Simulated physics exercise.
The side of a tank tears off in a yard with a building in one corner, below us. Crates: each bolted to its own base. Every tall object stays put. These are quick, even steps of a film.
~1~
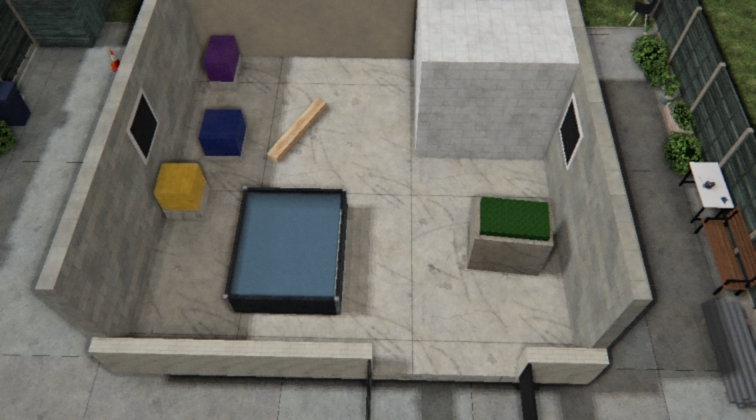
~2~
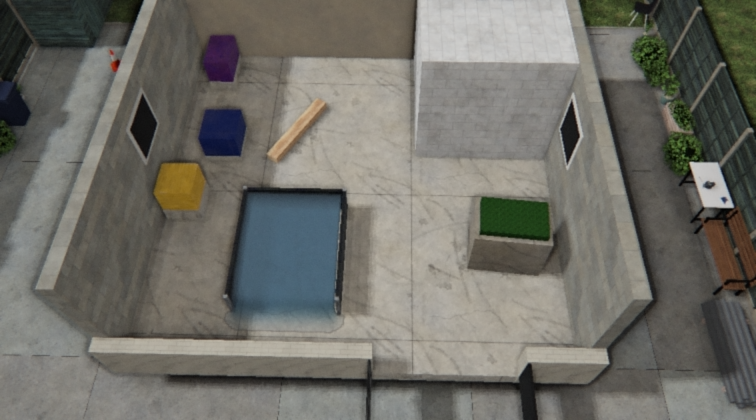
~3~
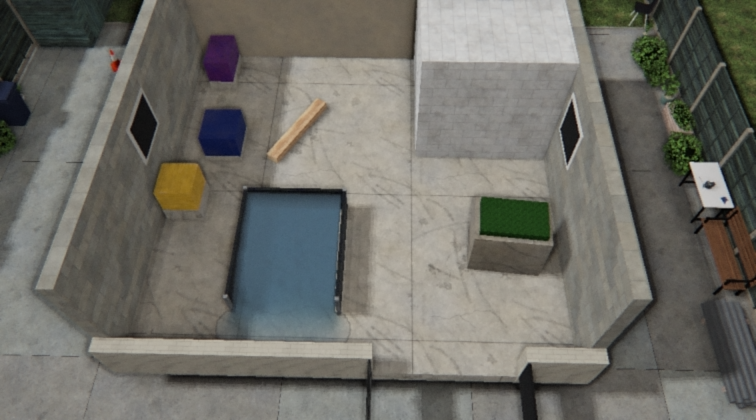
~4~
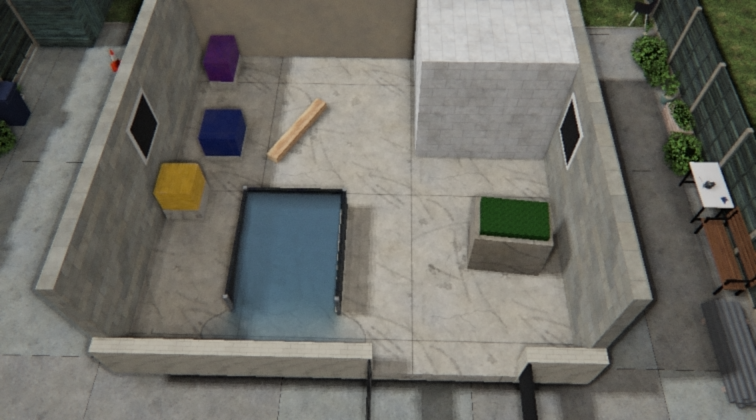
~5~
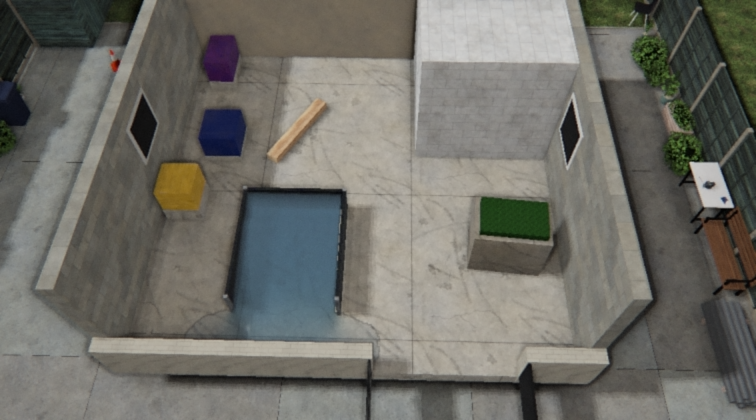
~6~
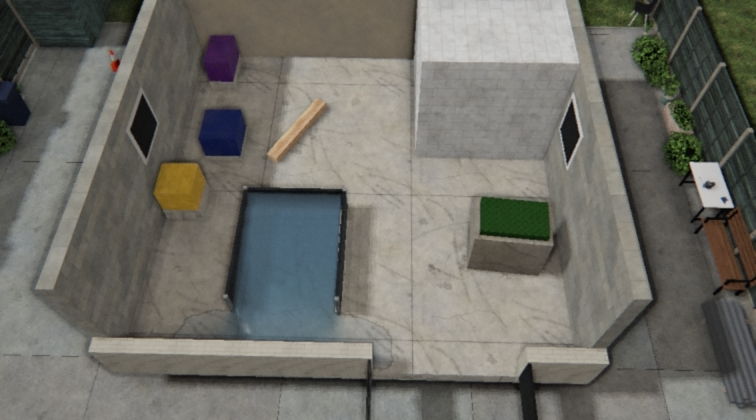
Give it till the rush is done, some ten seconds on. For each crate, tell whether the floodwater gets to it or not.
My prediction: I expect the purple crate to stay untouched; I expect the blue crate to stay untouched; I expect the yellow crate to stay untouched.
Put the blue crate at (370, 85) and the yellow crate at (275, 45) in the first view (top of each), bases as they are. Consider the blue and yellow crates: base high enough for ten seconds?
I reckon the blue one is missed, while the yellow one is missed.
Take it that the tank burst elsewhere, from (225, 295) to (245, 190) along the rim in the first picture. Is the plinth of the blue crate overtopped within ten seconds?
Per crate - blue crate: Flooded.
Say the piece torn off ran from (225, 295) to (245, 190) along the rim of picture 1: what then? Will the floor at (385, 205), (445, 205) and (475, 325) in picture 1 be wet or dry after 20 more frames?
Point one: Not reached. Point two: Not reached. Point three: Not reached.
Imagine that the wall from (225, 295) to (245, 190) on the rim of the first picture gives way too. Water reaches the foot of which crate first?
Answer: The yellow-painted one.
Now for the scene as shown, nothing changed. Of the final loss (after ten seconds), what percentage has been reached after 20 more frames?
Result, approximate: 35 per cent.
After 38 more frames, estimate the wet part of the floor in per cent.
That works out at 60 %.
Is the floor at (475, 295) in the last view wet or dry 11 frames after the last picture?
Answer: Flooding.
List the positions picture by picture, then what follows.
In the first frame, still water in the open tank at (289, 243).
In the second frame, water pours out at (285, 307) and has run to (228, 314).
In the third frame, the front is at (222, 330), out from the gap at (285, 308).
In the fourth frame, the front is at a hidden place, out from the gap at (285, 308).
In the fifth frame, water pours out at (285, 308) and has run to a hidden place.
In the sixth frame, the front is at a hidden place, out from the gap at (285, 308).
A moment on, water covers 15 % of the floor; the purple crate not reached, the blue crate not reached, the yellow crate not reached.
Next, water covers 25 % of the floor; the purple crate not reached, the blue crate not reached, the yellow crate water round its plinth.
Then, water covers 40 % of the floor; the purple crate not reached, the blue crate water round its plinth, the yellow crate water round its plinth.
Later, water covers 60 % of the floor; the purple crate water round its plinth, the blue crate water round its plinth, the yellow crate water round its plinth.
In the end, water covers 80 % of the floor; the purple crate stayed above the water, the blue crate stayed above the water, the yellow crate stayed above the water.
